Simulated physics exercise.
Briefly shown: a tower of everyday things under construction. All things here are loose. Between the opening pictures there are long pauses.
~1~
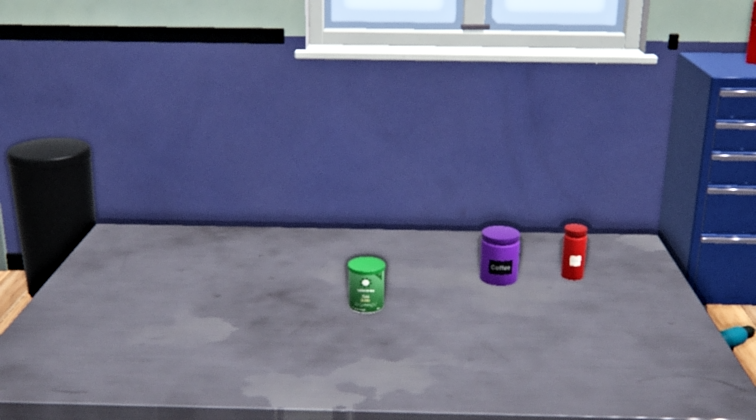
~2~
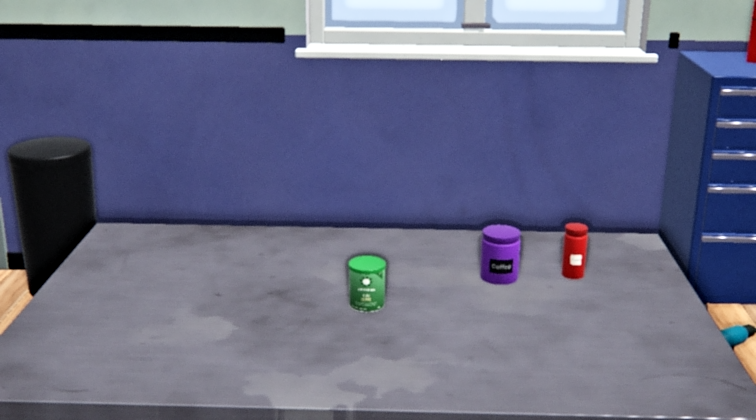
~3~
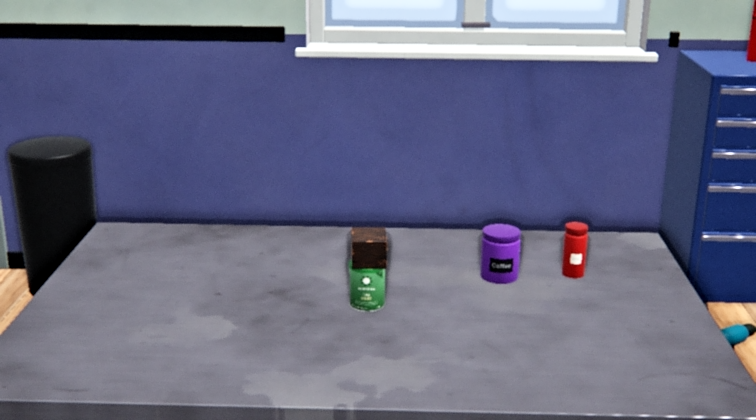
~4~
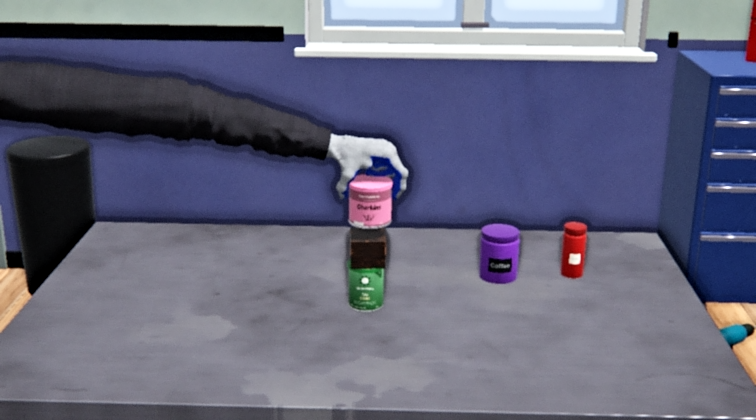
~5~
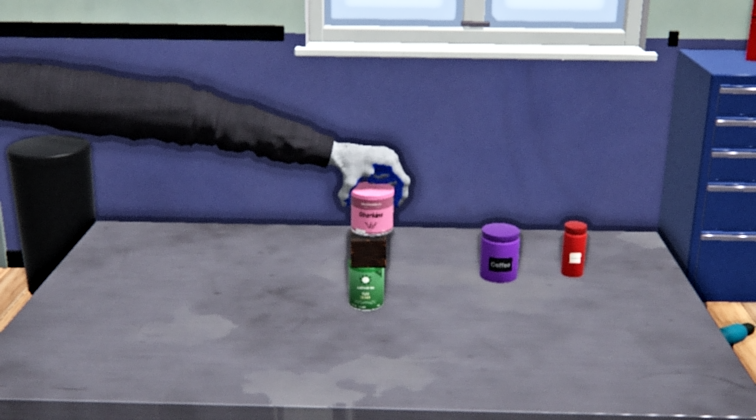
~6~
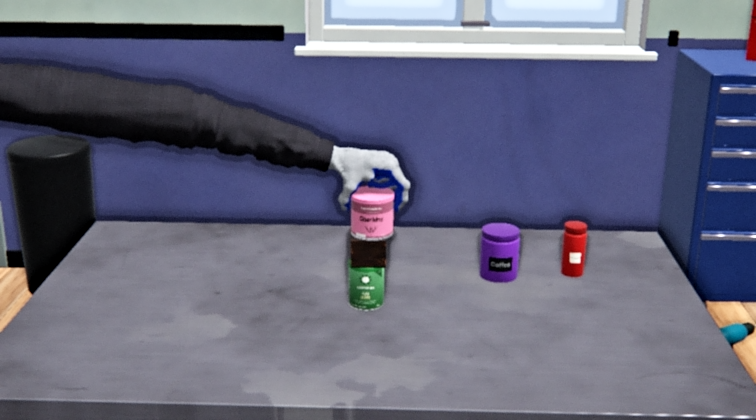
A gloved hand on a dark-sleeved arm reached in from the left and lowered a pink pot onto a dark brown block, which had appeared on top of the green pot earlier.
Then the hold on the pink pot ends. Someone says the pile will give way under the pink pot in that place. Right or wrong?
Wrong, it holds.
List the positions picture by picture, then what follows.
In the first picture, the last thing is not in view yet; red shaker (574, 252).
In the second picture, the last thing is not in view yet; green pot (367, 285).
In the third picture, the last thing is not in view yet; red shaker (575, 250).
The fourth picture shows coming down; pink pot (370, 201); green pot (366, 284).
The fifth picture shows coming down; pink pot (372, 209); red shaker (574, 249).
The sixth picture shows in place under the hand; pink pot (372, 213); green pot (366, 283).
Then, 0.30 s after the last picture, nothing has stirred.
Then, 0.70 s after the last picture, pink pot resting near (372, 214).
At rest, all 5 in place. Seen from the same camera at the end, pink pot near (372, 214). The pile stays up.
